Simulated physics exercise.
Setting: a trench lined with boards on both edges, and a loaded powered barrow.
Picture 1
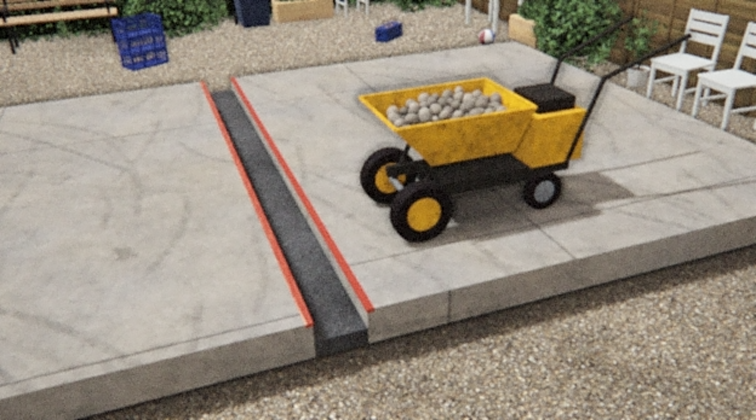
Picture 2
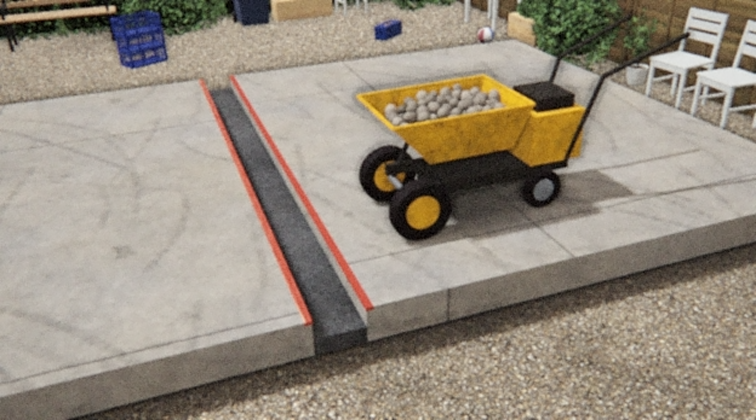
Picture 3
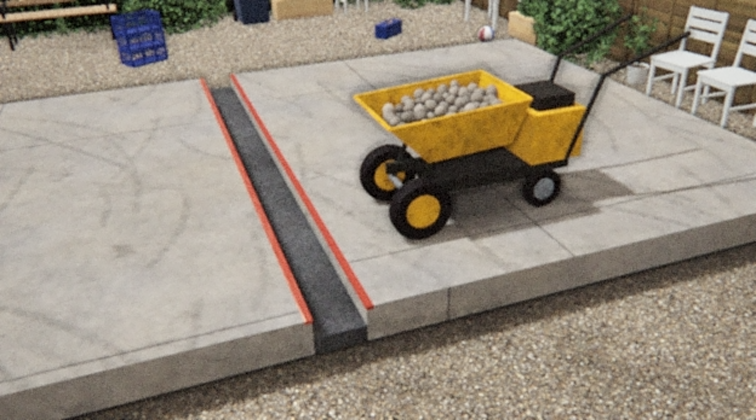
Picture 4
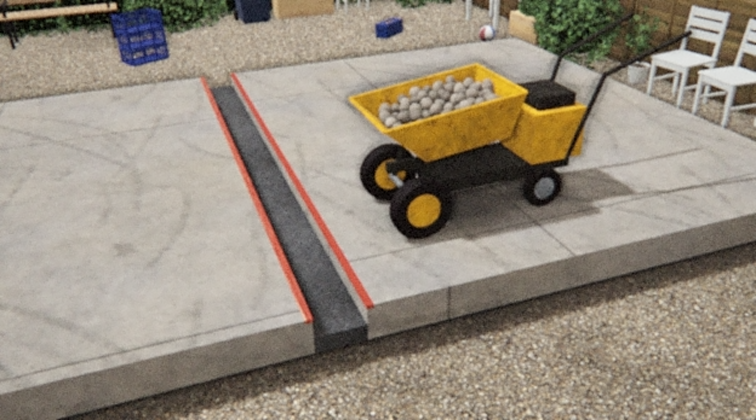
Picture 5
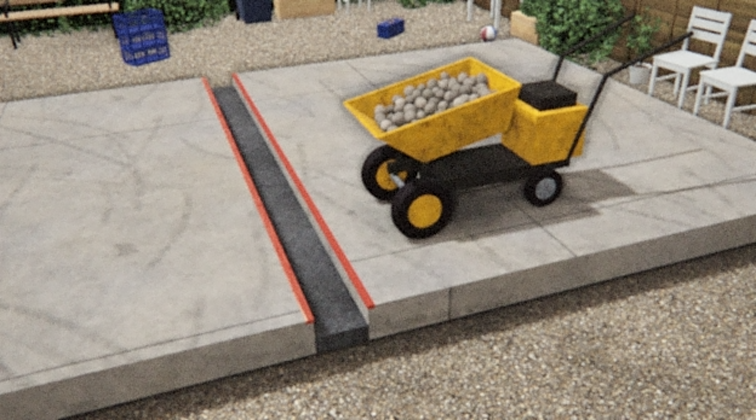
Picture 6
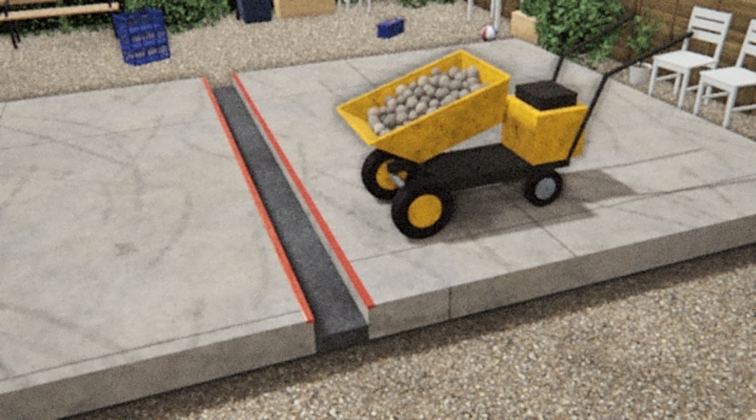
A yellow powered barrow loaded with rounded pebbles stands still on a concrete slab beside a dark, red-edged trench while its skip gradually tilts forward to the left, the front lip lowering and the back rising.
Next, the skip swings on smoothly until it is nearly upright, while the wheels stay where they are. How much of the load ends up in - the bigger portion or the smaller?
The load ends chiefly in the trench.
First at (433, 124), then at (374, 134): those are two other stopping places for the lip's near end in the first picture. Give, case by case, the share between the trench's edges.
In turn 60 and 40 in a hundred.
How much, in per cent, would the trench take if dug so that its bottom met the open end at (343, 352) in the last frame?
About 80 per cent.
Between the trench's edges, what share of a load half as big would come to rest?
It comes to some 80 per cent.
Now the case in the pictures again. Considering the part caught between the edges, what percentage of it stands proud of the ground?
25 per cent, near enough.
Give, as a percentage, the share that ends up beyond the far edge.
I'd say near 25 per cent, give or take.
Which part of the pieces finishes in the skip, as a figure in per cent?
Some 5 per cent.
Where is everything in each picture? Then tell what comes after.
Lip of the skip at (396, 130), level; top of the load at (456, 105), river pebbles; first edge of the trench at (352, 278); far edge at (294, 291), the trench over half as wide as the skip, and shallow for its width, in the first picture.
Lip of the skip at (394, 129), level; top of the load at (454, 103), in the second picture.
Lip of the skip at (390, 130), tipped barely; top of the load at (464, 105), in the third picture.
Lip of the skip at (385, 133), tipped a little; top of the load at (460, 101), in the fourth picture.
Lip of the skip at (379, 138), tipped a little; top of the load at (464, 92), in the fifth picture.
Lip of the skip at (370, 144), tipped clearly; top of the load at (455, 88); first edge of the trench at (353, 274); far edge at (295, 287), in the sixth picture.
Soon, skip tipped steeply; all in the skip.
A while on, skip tipped right over; about two thirds in the skip; about a quarter in or heaped over the trench; a small part beyond it; a stray few falling.
Towards the end, skip tipped right over; a small part in the skip; about two thirds in or heaped over the trench; about a quarter beyond it.
Finally, skip tipped right over; a stray few in the skip; a stray few short of the trench; about two thirds in or heaped over the trench; about a quarter beyond it.
